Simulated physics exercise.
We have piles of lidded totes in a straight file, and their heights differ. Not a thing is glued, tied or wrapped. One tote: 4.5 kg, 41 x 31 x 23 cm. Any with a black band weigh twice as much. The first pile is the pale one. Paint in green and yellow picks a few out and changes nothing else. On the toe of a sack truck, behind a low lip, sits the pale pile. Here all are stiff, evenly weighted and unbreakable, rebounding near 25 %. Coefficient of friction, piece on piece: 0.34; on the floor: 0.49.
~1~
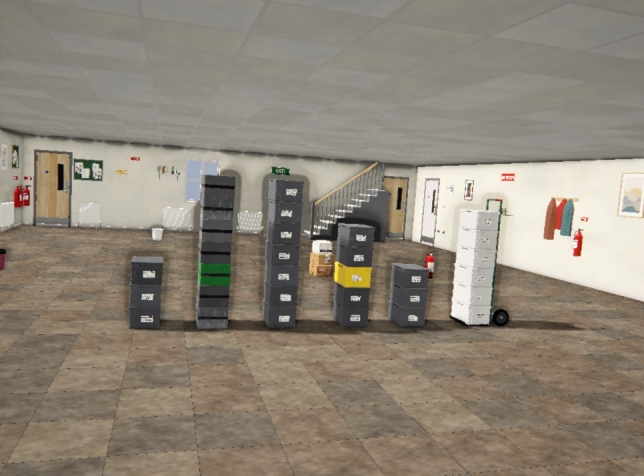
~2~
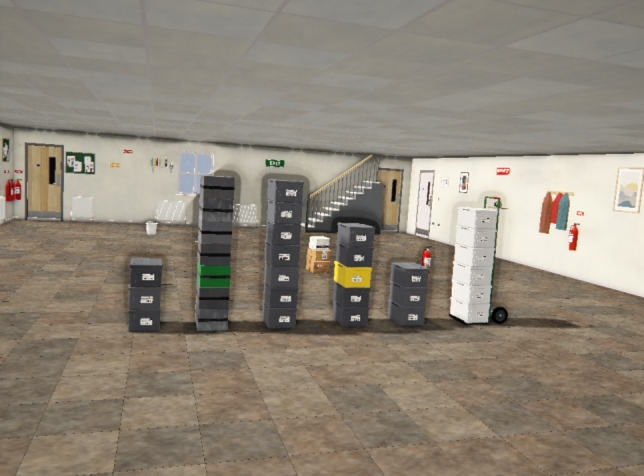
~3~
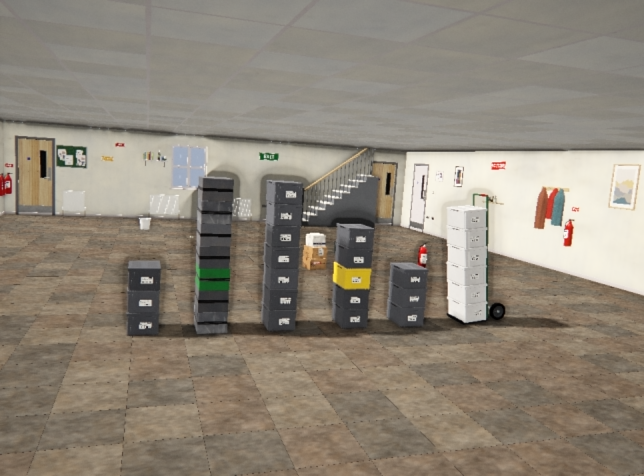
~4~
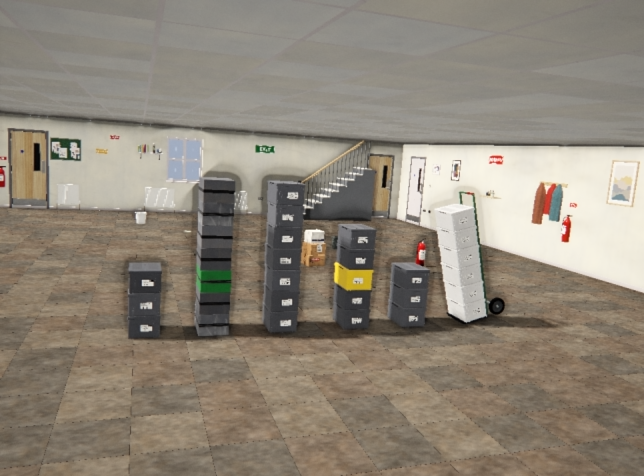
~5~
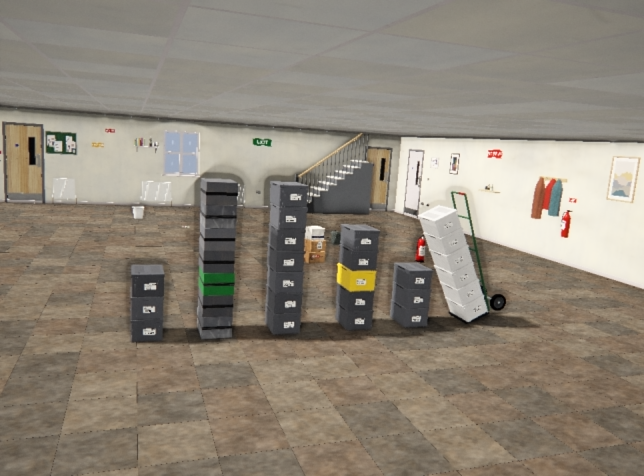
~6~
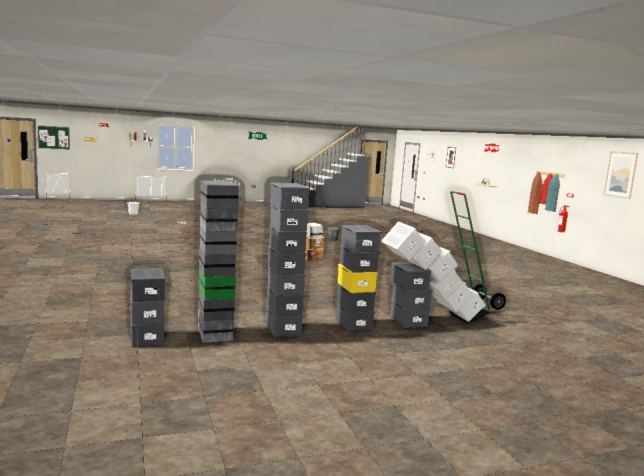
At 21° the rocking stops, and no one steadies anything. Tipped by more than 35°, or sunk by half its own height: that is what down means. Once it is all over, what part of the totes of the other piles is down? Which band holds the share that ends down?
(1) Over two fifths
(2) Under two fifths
Option 2: Under two fifths.
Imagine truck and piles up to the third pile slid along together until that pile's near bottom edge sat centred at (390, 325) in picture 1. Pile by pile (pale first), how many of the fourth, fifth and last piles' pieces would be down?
Down per pile: Fourth 0, fifth 0, last 0.
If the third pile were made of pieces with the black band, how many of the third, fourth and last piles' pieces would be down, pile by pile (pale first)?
Then the third pile would have 0 down, the fourth 0, and the last 0.
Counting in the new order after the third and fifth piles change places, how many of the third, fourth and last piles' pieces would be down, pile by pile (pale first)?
Third 0, fourth 0, last 0.
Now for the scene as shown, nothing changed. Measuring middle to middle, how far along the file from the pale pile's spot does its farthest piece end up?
Some 140 centimetres along the file.
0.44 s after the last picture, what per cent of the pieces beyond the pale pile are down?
By then 0 %.
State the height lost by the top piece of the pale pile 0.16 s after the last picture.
Roughly 60 cm.
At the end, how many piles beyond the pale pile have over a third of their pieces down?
Total count: 0.
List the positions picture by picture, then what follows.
In the first frame (places mark the middle of the side facing us; the camera moves round a little), truck frame (499, 225) 0° forward; green tote (216, 275); yellow tote (358, 278); the rest undisturbed.
Truck frame (497, 223) 1° forward; green tote (216, 277), in the second frame.
Truck frame (487, 221) 7° forward, top of the pale pile leaning 7°; yellow tote (358, 279); the rest undisturbed, in the third frame.
Truck frame (476, 219) 15° forward, top of the pale pile leaning 15°; yellow tote (360, 280); the rest undisturbed, in the fourth frame.
Truck frame (470, 219) 20° forward, top of the pale pile leaning 26°; green tote (219, 284); the rest undisturbed, in the fifth frame.
Truck frame (470, 219) 21° forward, top of the pale pile leaning 49°; yellow tote (364, 283); green tote (220, 288); one has shifted, in the sixth frame.
Then, 0.16 s after the last picture, 6 of the pale pile down; none of the 25 other totes down, 4 disturbed; yellow tote shifted 19 mm.
Then, 0.44 s after the last picture, 6 of the pale pile down; none of the 25 other totes down, 5 disturbed; yellow tote shifted 54 mm.
At rest, 6 of the pale pile down; none of the 25 other totes down, 6 disturbed; yellow tote leaning 4°; green tote unmoved. That is 0 per cent. As the last picture would show them, middles, yellow tote near (350, 278), green tote near (217, 282).
